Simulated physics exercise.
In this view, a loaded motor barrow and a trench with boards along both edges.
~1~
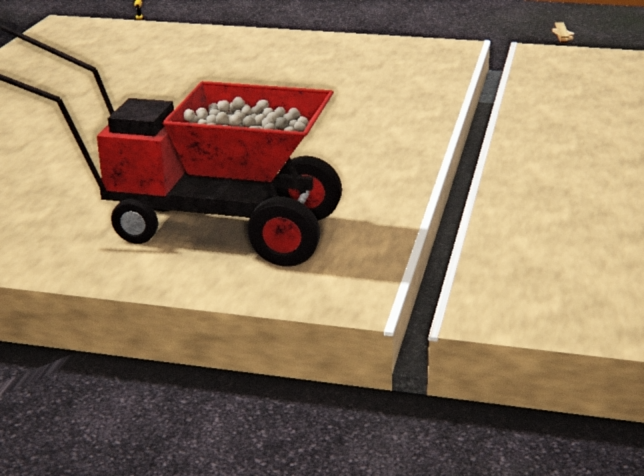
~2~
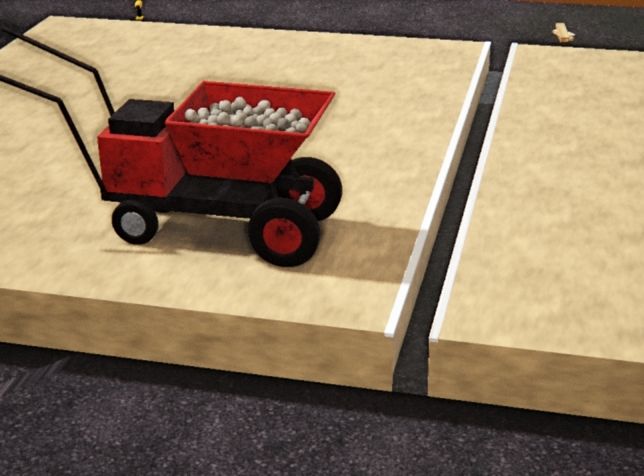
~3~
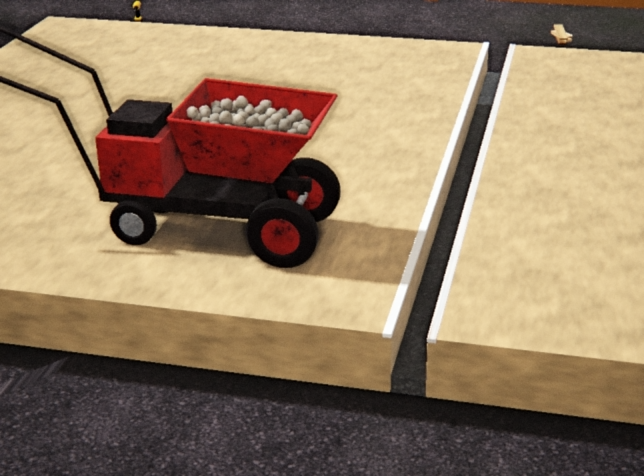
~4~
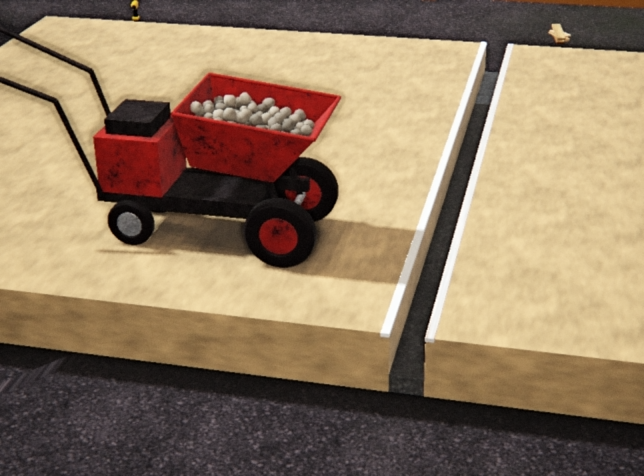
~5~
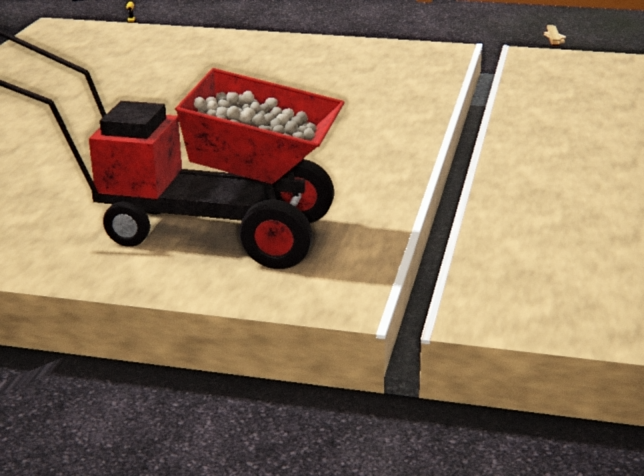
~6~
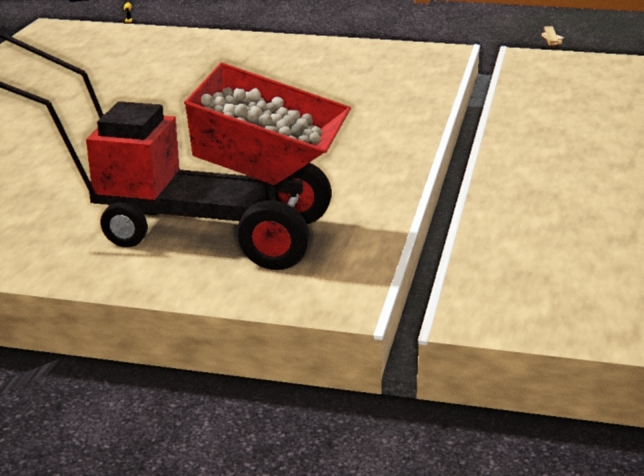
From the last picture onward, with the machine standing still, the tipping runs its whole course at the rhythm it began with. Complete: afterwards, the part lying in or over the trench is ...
... the majority.
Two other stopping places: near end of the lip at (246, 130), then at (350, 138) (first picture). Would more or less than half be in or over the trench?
For the first try, shy of half; for the second, shy of half.
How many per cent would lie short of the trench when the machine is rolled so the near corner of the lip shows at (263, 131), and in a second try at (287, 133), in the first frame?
Result: Try 1 = 40 %, try 2 = 20 %.
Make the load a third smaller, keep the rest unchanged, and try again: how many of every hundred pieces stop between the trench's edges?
90 in a hundred, roughly.
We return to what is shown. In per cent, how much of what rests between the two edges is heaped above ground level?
Estimate: Around 15 %.
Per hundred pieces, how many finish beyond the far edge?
Around 20 %.
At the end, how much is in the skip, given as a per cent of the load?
Around 0 in a hundred.
Just after the last frame, skip tipped steeply; every one in the skip.
A moment on, skip tipped right over; roughly two thirds in the skip; just a few short of the trench; roughly a quarter in or heaped over the trench; just a few beyond it; just a few falling.
Further on, skip tipped right over; just a few in the skip; about a tenth short of the trench; roughly two thirds in or heaped over the trench; roughly a quarter beyond it.
When it is over, skip tipped right over; just a few in the skip; about a tenth short of the trench; roughly two thirds in or heaped over the trench; roughly a quarter beyond it.
